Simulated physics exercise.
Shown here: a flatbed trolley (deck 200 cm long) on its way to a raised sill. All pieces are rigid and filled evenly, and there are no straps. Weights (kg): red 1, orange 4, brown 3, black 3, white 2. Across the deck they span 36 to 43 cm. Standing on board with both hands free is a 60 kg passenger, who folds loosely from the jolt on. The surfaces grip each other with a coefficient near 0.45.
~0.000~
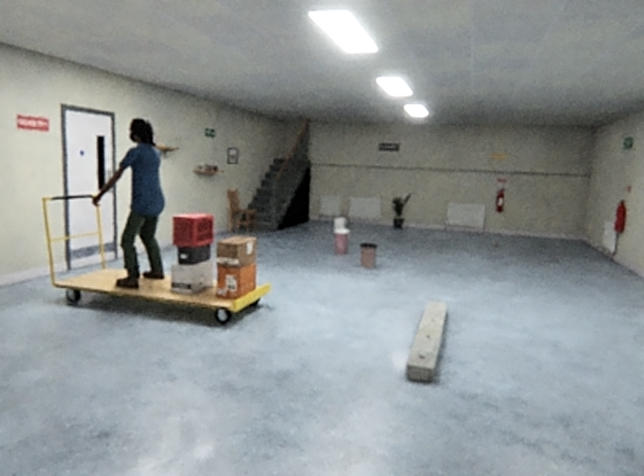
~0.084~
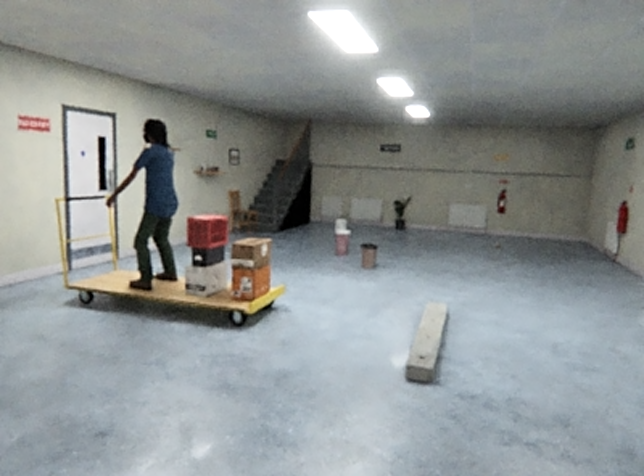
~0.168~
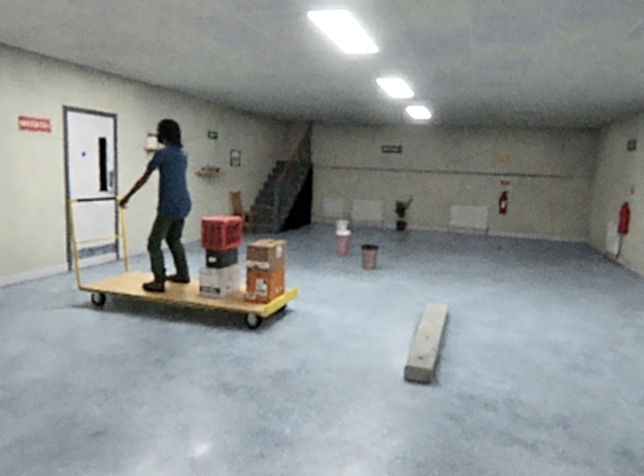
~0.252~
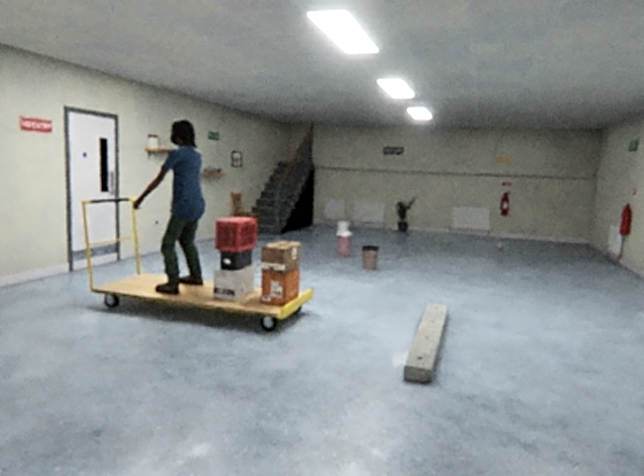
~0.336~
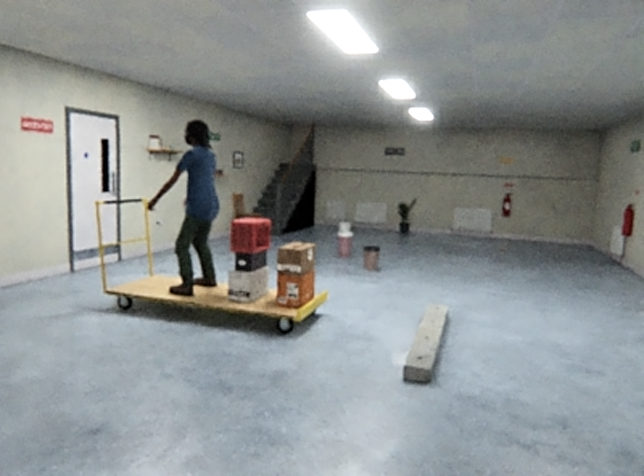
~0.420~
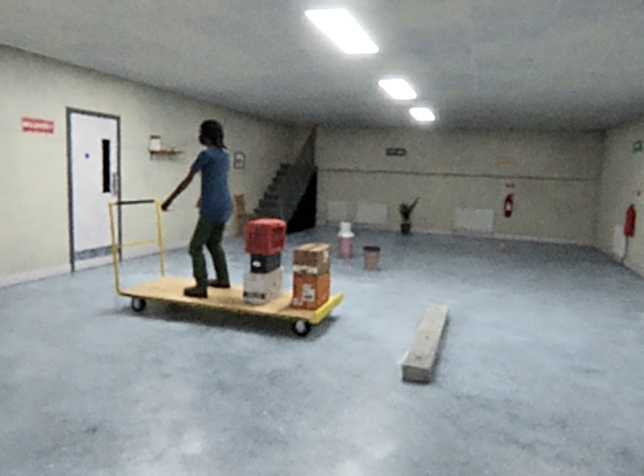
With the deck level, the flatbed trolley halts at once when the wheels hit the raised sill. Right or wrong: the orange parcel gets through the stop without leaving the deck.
Right.
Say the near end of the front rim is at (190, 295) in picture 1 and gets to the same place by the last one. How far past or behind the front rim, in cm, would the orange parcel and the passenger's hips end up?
Then orange 80 past, hips 40 past.
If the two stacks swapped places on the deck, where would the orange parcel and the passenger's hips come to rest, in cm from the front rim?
Swapped: Orange 40 cm behind; hips 60 cm behind.
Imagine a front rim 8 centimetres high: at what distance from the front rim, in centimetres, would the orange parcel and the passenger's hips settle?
Result: Orange 20 cm behind rim; hips 90 cm behind rim.
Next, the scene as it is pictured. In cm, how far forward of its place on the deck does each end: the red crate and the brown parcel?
Red 225, brown 75; both in cm.
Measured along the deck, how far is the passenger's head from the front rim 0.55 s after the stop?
Position: Approx. 60 cm behind the front rim.
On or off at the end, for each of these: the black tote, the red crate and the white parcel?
At the finish the black one is lost, the red one lost, and the white one kept.
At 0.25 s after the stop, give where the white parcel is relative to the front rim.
Behind the rim by about 45 cm.
The wheels strike at 0.89 s.
After 1.14 s the orange parcel is 13 cm behind the rim, tilted 15°, near (415, 298) in the last picture's view.
After 1.44 s the orange parcel is 11 cm behind the rim, tilted 20°, near (417, 297) in the last picture's view.
After 1.89 s the orange parcel is 16 cm behind the rim, tilted 0°, near (411, 301) in the last picture's view.
Final state at 3.8 s, past the rim, red crate, brown parcel and black tote; behind it, orange parcel, white parcel and the passenger's hips.
